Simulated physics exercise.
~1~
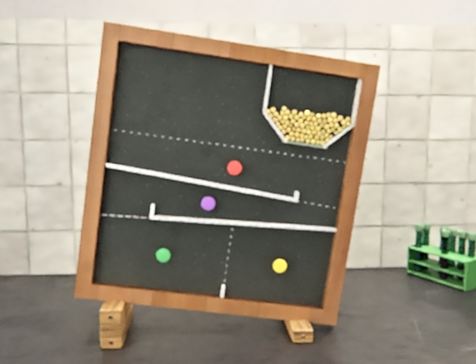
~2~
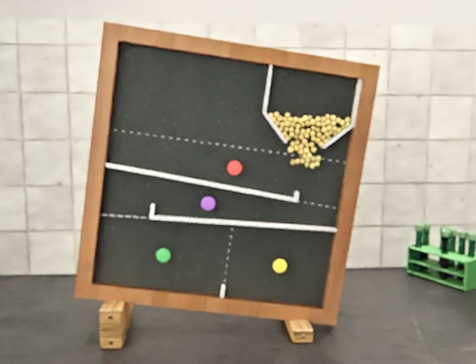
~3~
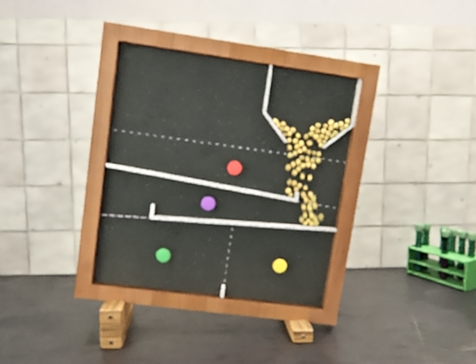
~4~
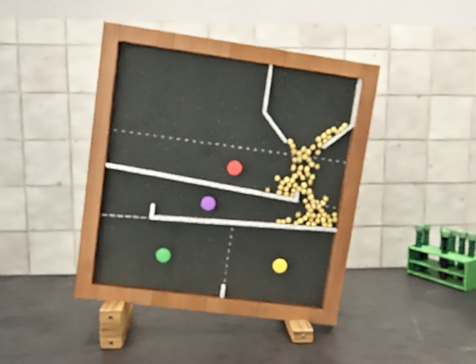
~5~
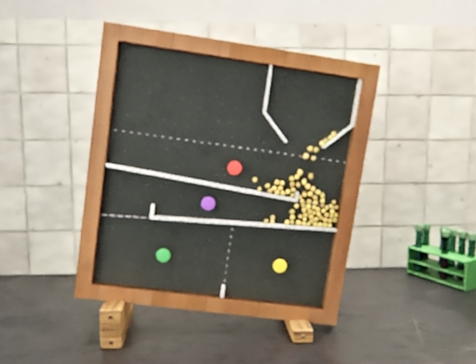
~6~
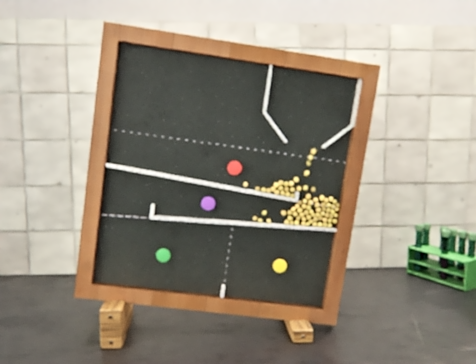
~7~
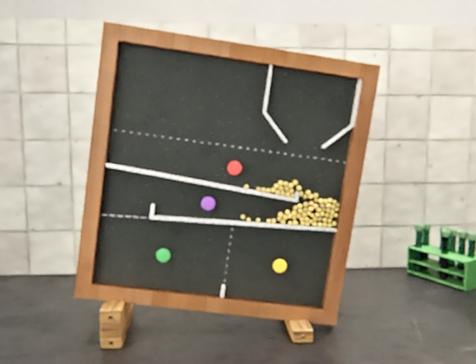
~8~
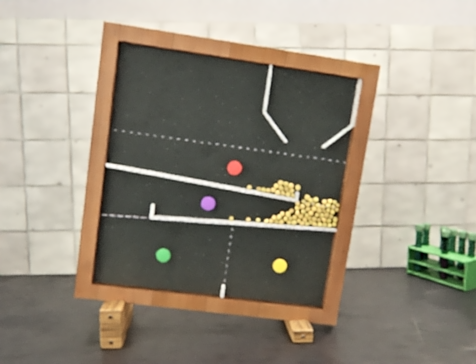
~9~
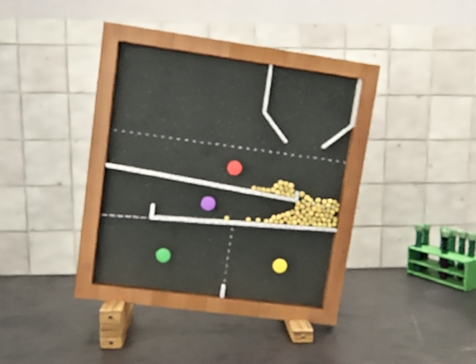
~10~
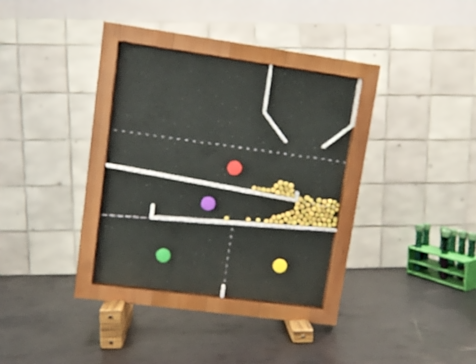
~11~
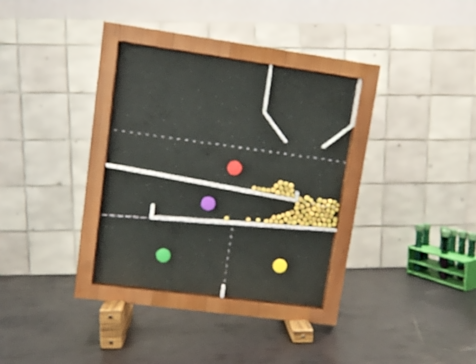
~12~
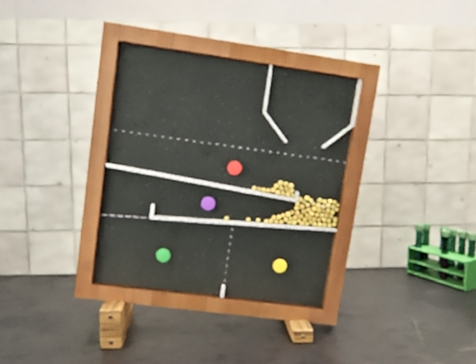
Golden beans poured from a funnel near the top right of a tilted, wood-framed black board, piling onto two white ledges and spreading leftward, then settled with most beside the purple sticker's section, fewer in the red, and none in the green or yellow.
